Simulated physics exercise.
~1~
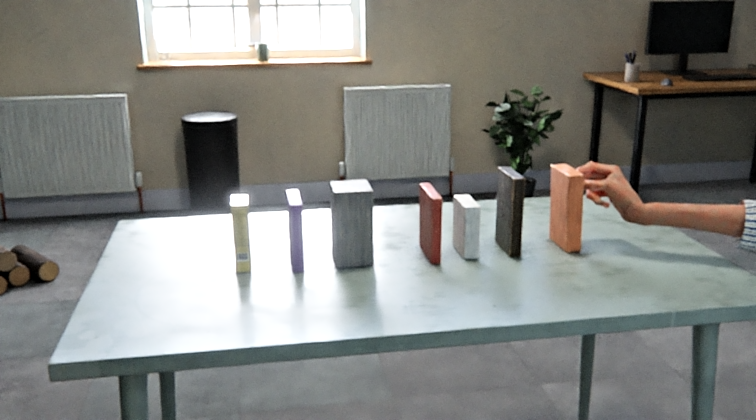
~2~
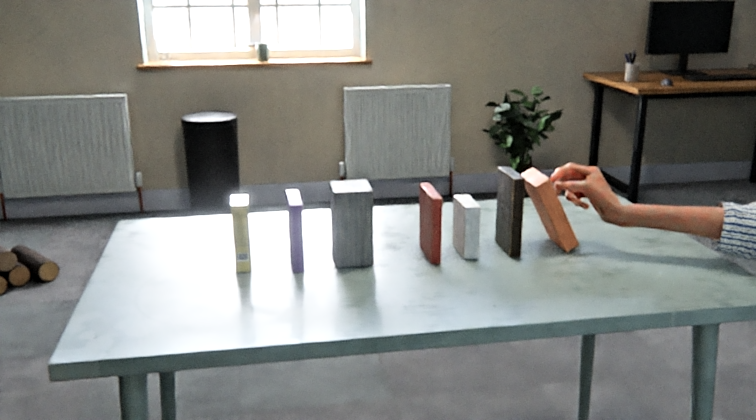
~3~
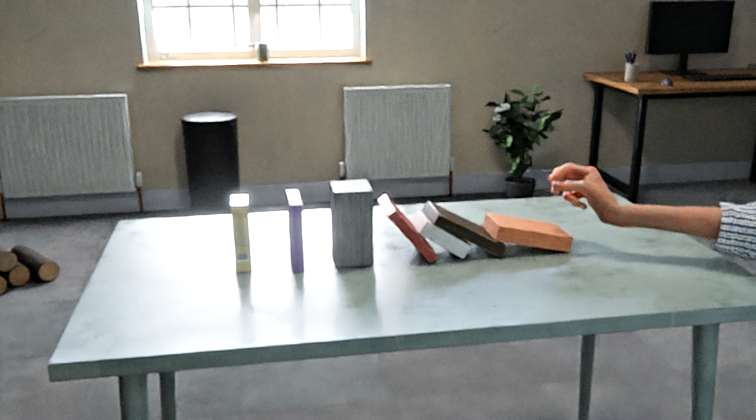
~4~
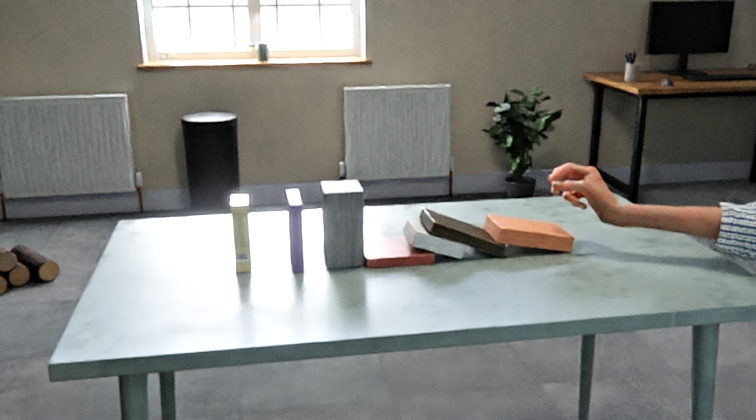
In a room with radiators beneath a bright window, a still camera looks slightly down on a pale table. Along it stand, from left, a yellow packet, a purple block, a wide grey block, a red board, a small white block, a black block and an orange board, with a hand at the right. The hand tips the orange board leftward, then stays still. The board falls into the black block, and the white block and red board topple in turn. The red board drops flat beside the grey block, which shifts slightly left but stays upright, like the purple block and yellow packet.
